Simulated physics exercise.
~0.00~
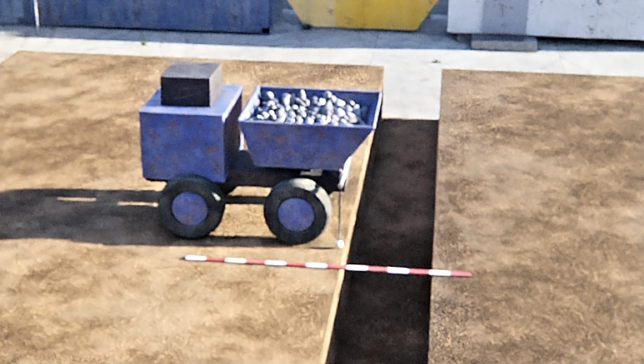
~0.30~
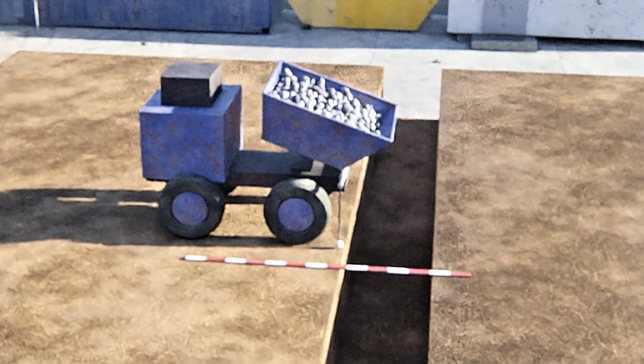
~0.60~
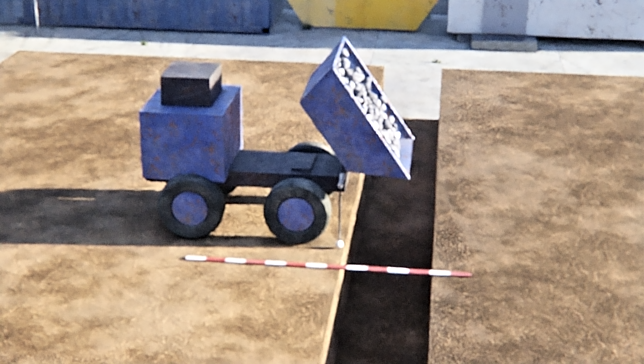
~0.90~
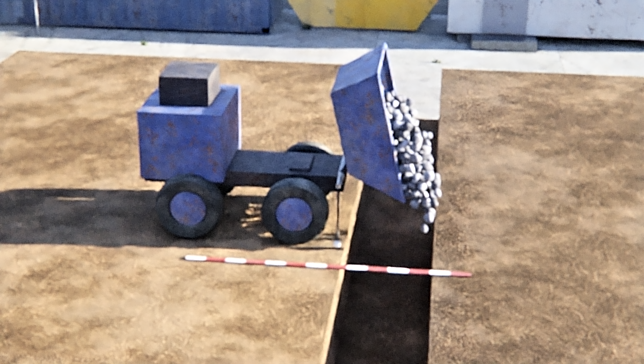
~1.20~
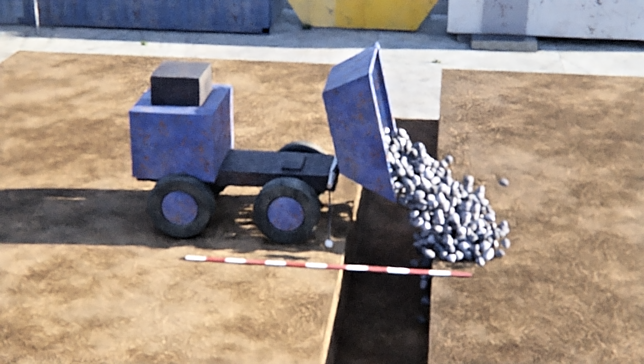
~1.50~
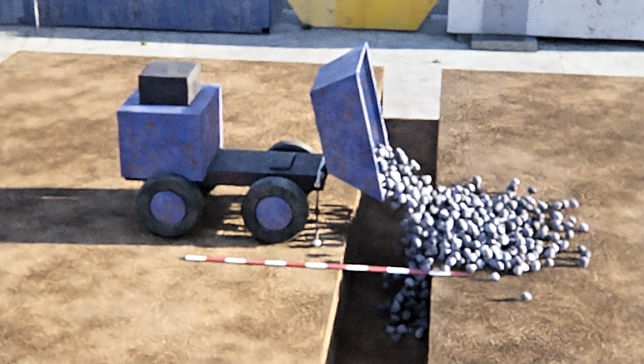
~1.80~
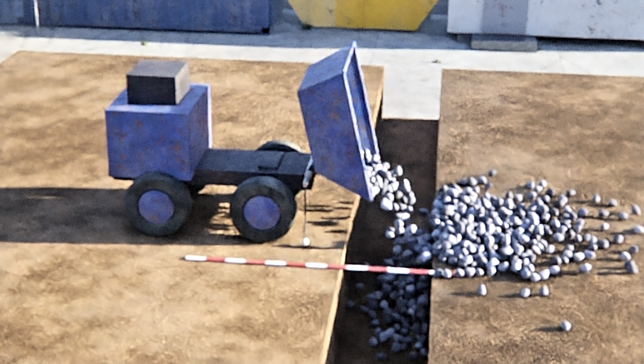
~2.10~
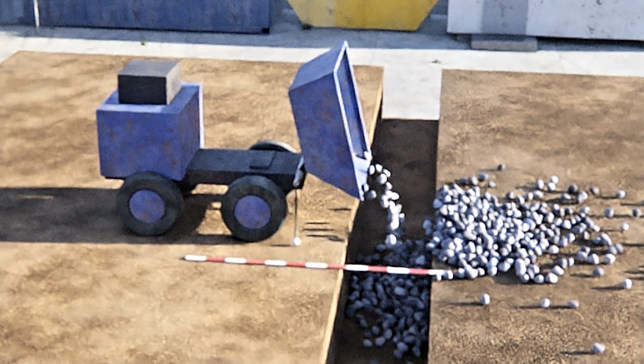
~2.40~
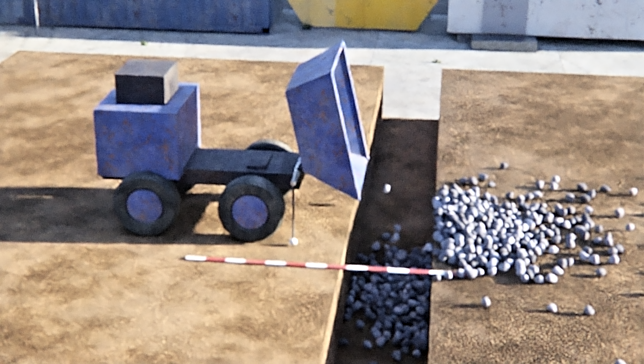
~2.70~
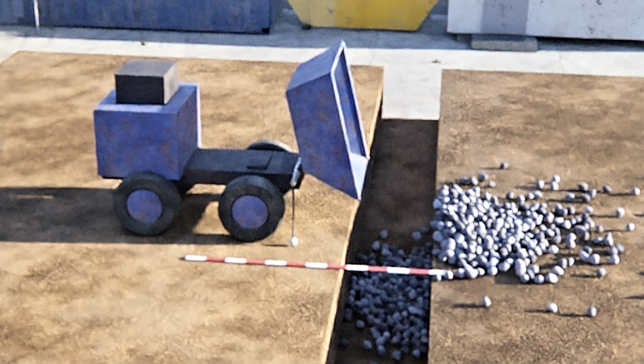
Blue dumper tipping its skip and rolling back left, spilling grey cobbles into a trench and across the ground beyond.
